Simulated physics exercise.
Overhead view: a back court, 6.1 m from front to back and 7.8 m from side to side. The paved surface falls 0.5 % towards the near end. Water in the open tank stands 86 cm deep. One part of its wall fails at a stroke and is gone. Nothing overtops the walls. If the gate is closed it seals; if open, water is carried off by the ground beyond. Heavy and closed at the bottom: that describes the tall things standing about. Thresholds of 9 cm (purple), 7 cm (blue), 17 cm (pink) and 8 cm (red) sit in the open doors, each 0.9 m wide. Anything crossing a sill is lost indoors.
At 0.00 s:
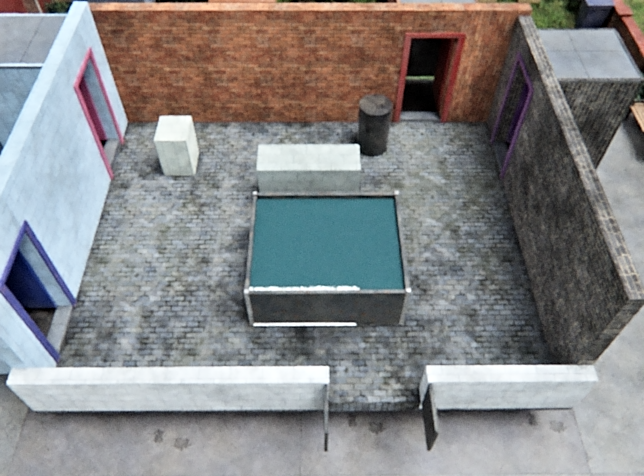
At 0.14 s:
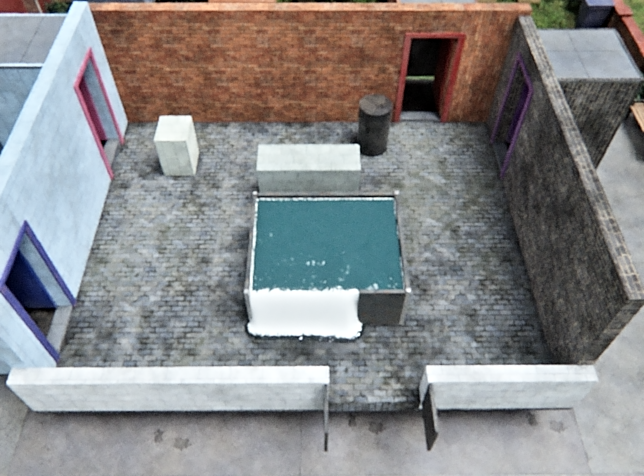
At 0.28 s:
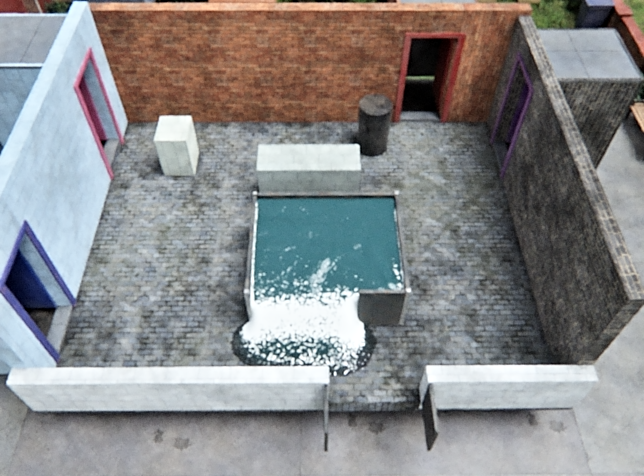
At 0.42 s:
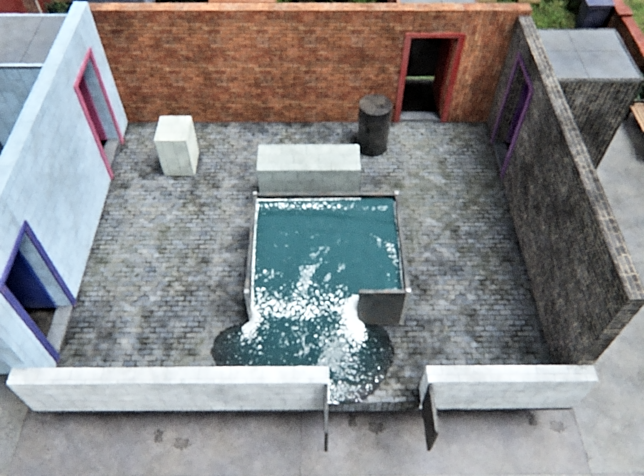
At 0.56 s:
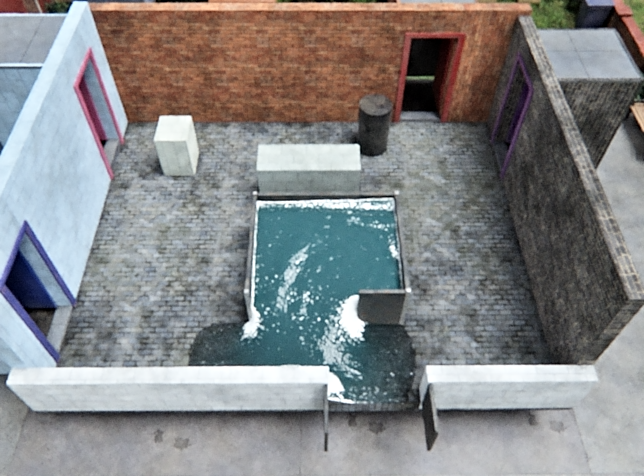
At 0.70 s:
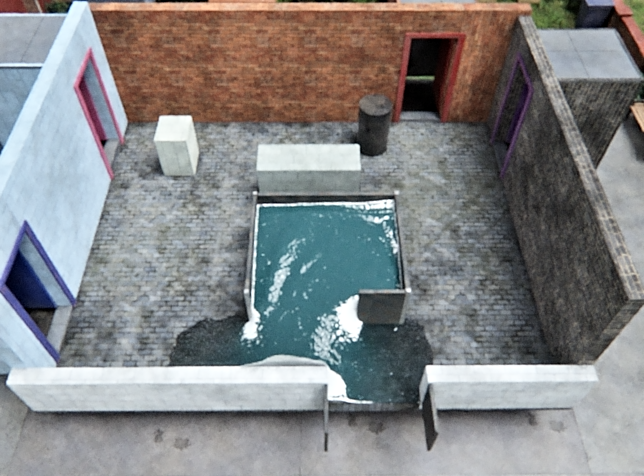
Water burst through the near wall of a raised open tank in a walled courtyard, foamed onto the grey paving, then spread towards the low white front wall and the gap in it.
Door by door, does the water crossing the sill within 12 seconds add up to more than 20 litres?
Door by door: The purple door: No; the blue door: Yes; the pink door: No; the red door: No.
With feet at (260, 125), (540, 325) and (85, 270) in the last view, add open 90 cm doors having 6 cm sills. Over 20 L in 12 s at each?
The first one doesn't reach it, the second one exceeds it, and the third one exceeds it.
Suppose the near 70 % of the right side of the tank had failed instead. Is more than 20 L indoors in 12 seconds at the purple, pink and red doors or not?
Purple: Exceeding the limit; pink: Within the limit; red: Exceeding the limit.
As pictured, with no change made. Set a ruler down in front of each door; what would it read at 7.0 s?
Readings (cm): Purple = 2; blue = 12; pink = 10; red = 5.
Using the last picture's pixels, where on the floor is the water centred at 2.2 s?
Centre: Roughly (283, 311) px.
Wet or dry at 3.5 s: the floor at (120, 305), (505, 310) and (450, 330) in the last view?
Listed in turn: Swamped / swamped / swamped.
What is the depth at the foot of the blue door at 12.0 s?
The depth there is around 6.0 cm.
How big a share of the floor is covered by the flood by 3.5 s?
40 %.
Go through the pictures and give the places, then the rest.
The first picture shows the open tank at (327, 242) is whole and still, 86 cm deep.
In the second picture, water pours out at (305, 312) and has run 0.9 m, to (248, 326); typically 7 cm deep outside, 86 cm at the open tank's back.
In the third picture, water pours out at (305, 313) and has run 1.1 m, to (363, 359); typically 14 cm deep outside, 85 cm at the open tank's back.
In the fourth picture, the front is at a hidden place, 1.5 m from the gap at (305, 314); 2.8 m2 of floor is under water; 80 cm left at the back of the open tank.
In the fifth picture, water pours out at (305, 314) and has run 2.0 m, to a hidden place; typically 12 cm deep outside, 73 cm at the open tank's back.
In the sixth picture, the front is at a hidden place, 2.3 m from the gap at (305, 314); 4.1 m2 of floor is under water; 76 cm left at the back of the open tank.
After 1.4 s water covers 15 % of the floor and is deepest (64 cm) near (287, 377); purple door not reached, blue door not reached, pink door not reached, red door not reached.
After 2.2 s water covers 30 % of the floor and is deepest (50 cm) near (50, 389); purple door not reached, blue door 30 cm at the sill, 90 L in, pink door not reached, red door not reached.
After 3.5 s water covers 40 % of the floor and is deepest (29 cm) near (50, 389); purple door not reached, blue door 25 cm at the sill, 302 L in, pink door 5 cm at the sill, 0 L in, red door not reached.
After 7.0 s water covers 90 % of the floor and is deepest (14 cm) near (287, 377); purple door 2 cm at the sill, 0 L in, blue door 12 cm at the sill, 462 L in, pink door 10 cm at the sill, 0 L in, red door 5 cm at the sill, 0 L in.
After 12.0 s water covers 100 % of the floor and is deepest (8 cm) near (518, 246); purple door 7 cm at the sill, 0 L in, blue door 6 cm at the sill, 483 L in, pink door 6 cm at the sill, 0 L in, red door 6 cm at the sill, 0 L in.
